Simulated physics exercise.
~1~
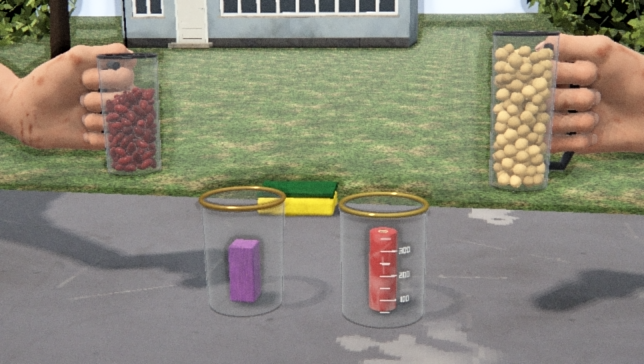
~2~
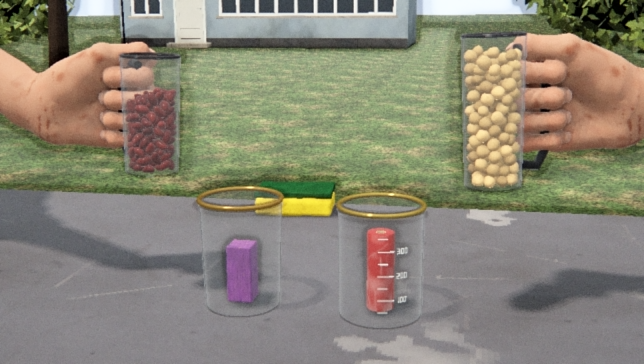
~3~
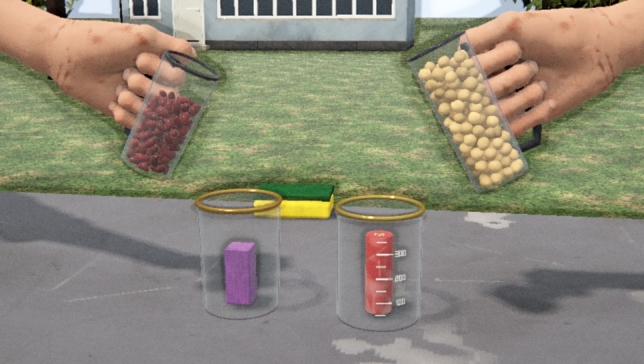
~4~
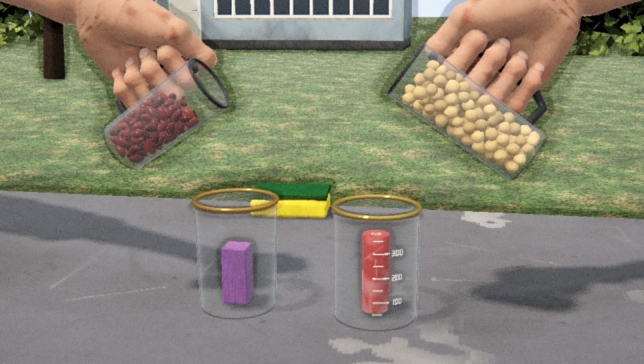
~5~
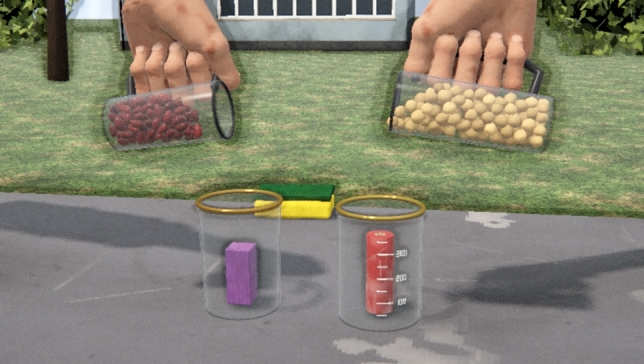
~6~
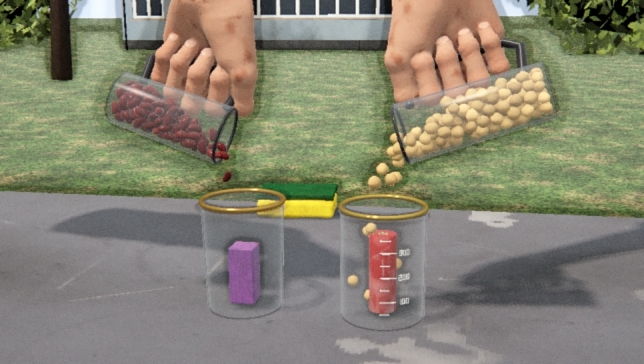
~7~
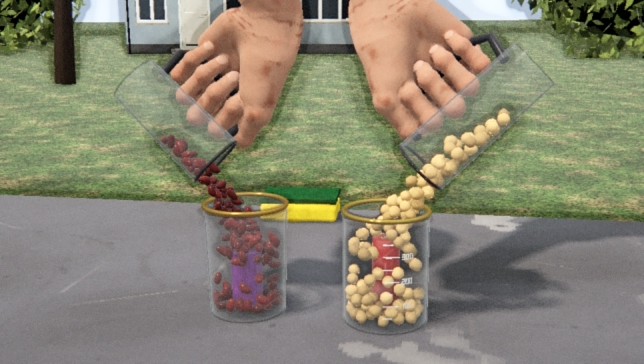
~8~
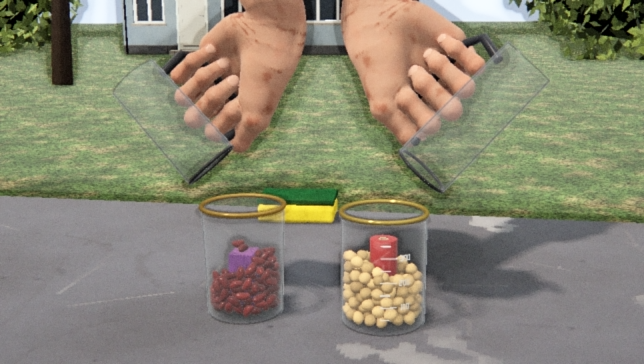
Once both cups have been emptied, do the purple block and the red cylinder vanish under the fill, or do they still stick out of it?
Neither one vanishes. The purple block on the left and the red cylinder on the right both still stick out above the fill.
